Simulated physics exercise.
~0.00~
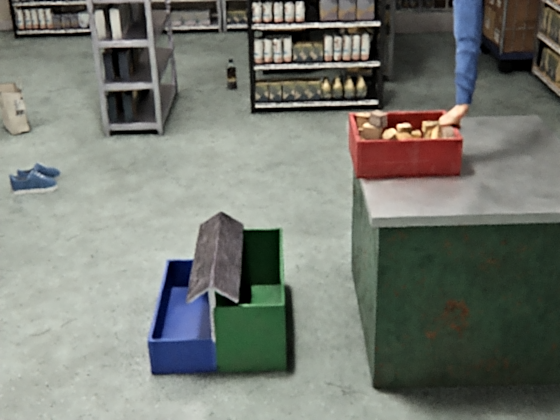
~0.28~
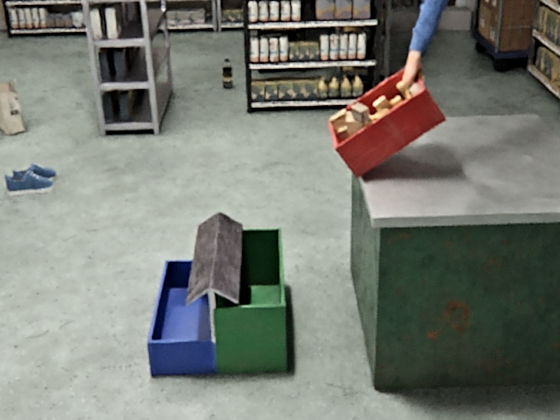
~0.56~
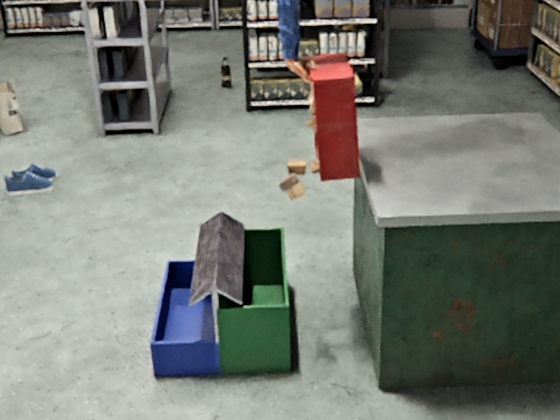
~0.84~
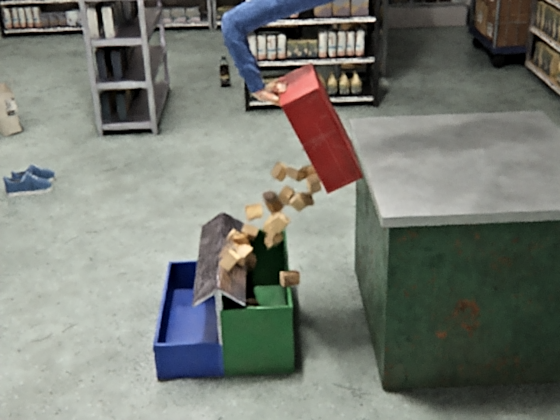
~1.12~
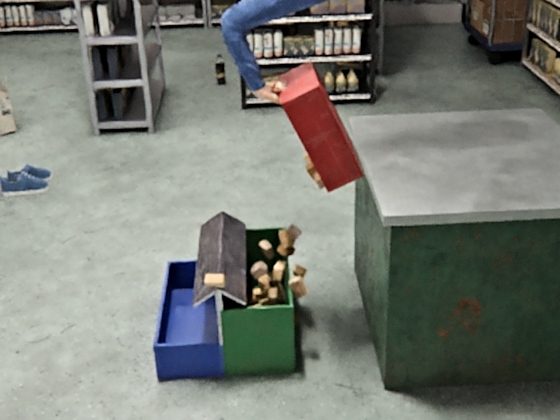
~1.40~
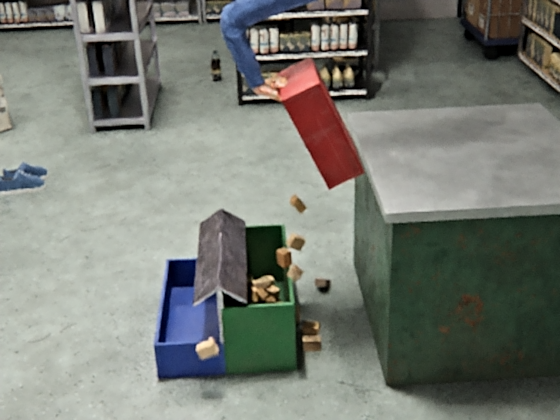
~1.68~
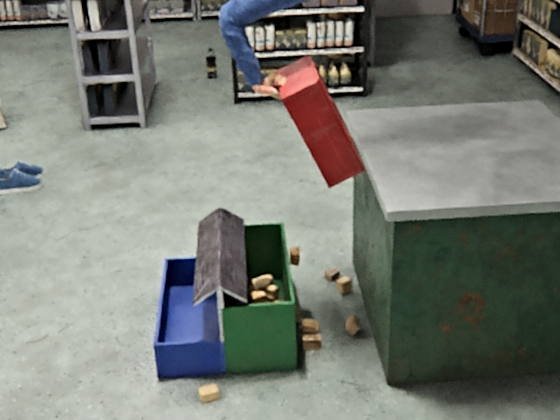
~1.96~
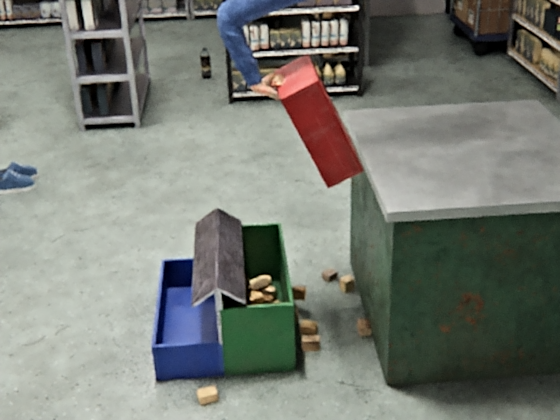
A hand and blue-sleeved arm hold a red tote of small wooden blocks on a grey-topped green bench at the right of a storeroom, seen from slightly above. On the floor to the left stand a blue box and a green tote, joined under a dark ridge, with shelves of bottles behind. The hand lifts and tips the tote leftward past upright, and blocks tumble out. Some strike the ridge, and one slides down its left face. Most settle in the green tote, several lie between it and the bench, and one rests before the blue box, which looks empty.
